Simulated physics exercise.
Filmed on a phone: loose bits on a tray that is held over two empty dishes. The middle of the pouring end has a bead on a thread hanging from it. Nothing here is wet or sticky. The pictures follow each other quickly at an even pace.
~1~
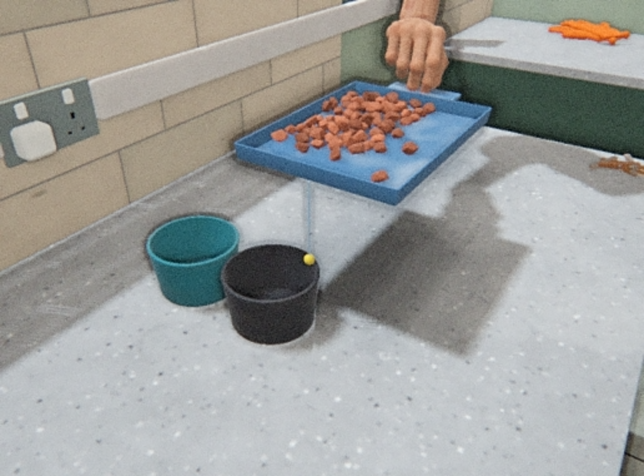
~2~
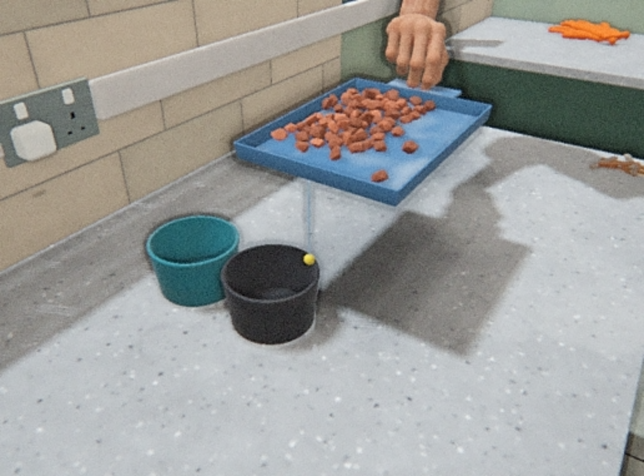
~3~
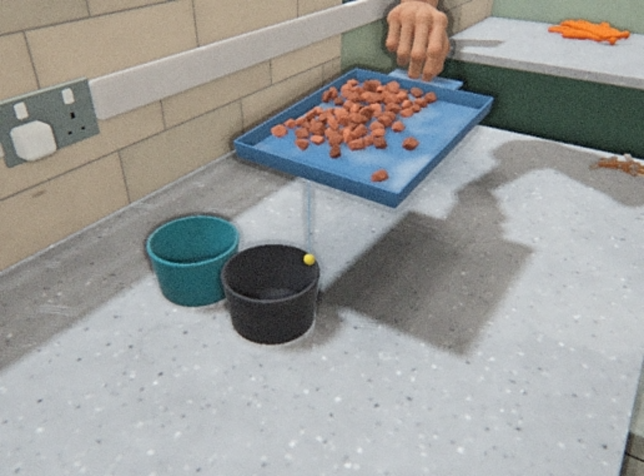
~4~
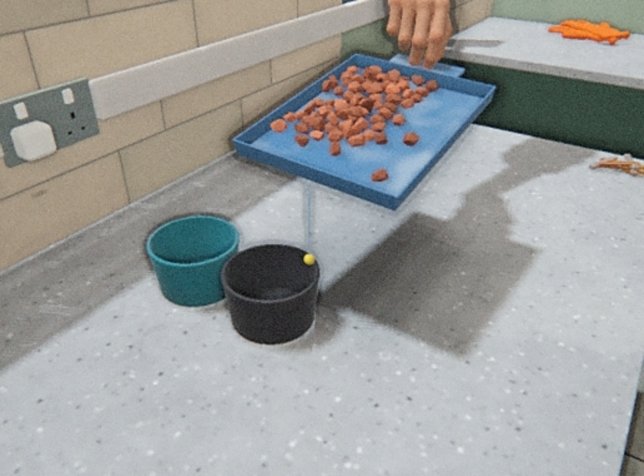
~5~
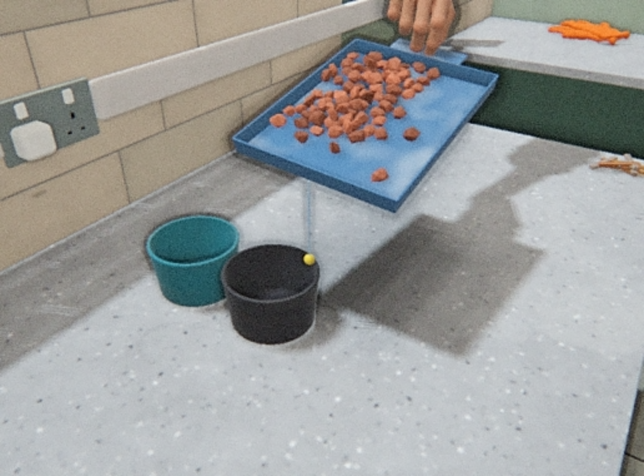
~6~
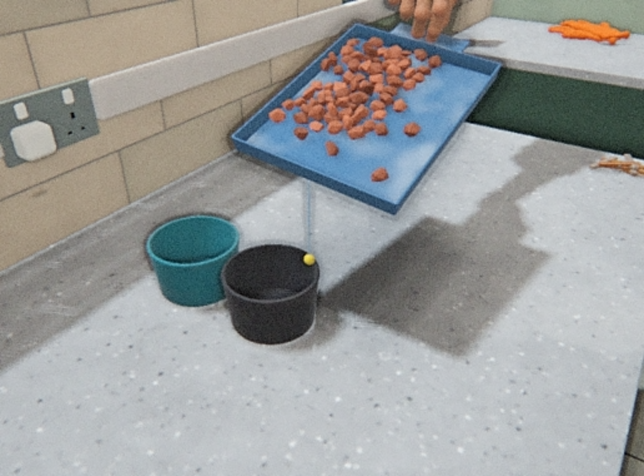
A blue tray of reddish bits tilts gradually as a hand raises its far end.
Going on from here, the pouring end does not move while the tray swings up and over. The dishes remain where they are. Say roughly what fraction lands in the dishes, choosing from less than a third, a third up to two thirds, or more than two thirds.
I would say less than a third.
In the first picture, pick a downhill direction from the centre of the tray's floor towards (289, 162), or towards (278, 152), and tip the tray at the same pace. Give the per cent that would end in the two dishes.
Around 80 percent for the first aim and around 60 percent for the second.
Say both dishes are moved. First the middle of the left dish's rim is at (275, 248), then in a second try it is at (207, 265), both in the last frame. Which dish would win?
First try: The right-hand one. Second try: The right-hand one.
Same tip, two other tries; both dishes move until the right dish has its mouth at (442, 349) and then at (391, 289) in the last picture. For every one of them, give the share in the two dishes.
That makes 70 per cent, followed by 30 per cent.
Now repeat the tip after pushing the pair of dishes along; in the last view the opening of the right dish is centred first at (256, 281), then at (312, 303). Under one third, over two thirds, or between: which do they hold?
First place: Below one third. Second place: In the middle band.
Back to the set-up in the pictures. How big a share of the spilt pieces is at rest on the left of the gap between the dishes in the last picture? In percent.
Roughly 10 in a hundred.
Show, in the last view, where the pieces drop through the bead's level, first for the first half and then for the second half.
The early half goes through (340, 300), the late half through (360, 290).
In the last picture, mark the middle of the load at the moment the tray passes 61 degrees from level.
I'd mark it close to (353, 163).
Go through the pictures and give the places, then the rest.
Corners of the pouring end at (237, 143) and (397, 189), level; middle of the load at (363, 121), bits of crushed brick; left dish at (165, 279); right dish at (242, 315); bead on its thread at (309, 259), in the first frame.
Corners of the pouring end at (237, 142) and (397, 189), level; middle of the load at (363, 119), in the second frame.
Corners of the pouring end at (237, 141) and (397, 192), tipped barely, lowest at the right corner; middle of the load at (364, 113), in the third frame.
Corners of the pouring end at (236, 139) and (396, 195), tipped a little, lowest at the right corner; middle of the load at (364, 104), in the fourth frame.
Corners of the pouring end at (235, 138) and (396, 198), tipped a little, lowest at the right corner; middle of the load at (364, 95), in the fifth frame.
Corners of the pouring end at (234, 136) and (396, 202), tipped clearly, lowest at the right corner; middle of the load at (355, 86); left dish at (165, 279); right dish at (242, 315), in the sixth frame.
Soon after the last picture, tray tipped steeply; nearly all on the tray; a small part in the air.
A little later, tray tipped right over; about a third on the tray; a stray few in the right dish; about half outside both; a small part in the air.
Later still, tray tipped past a quarter turn; a small part in the right dish; nearly all outside both.
At rest, tray tipped past a quarter turn; a small part in the right dish; none in the left dish; nearly all outside both.
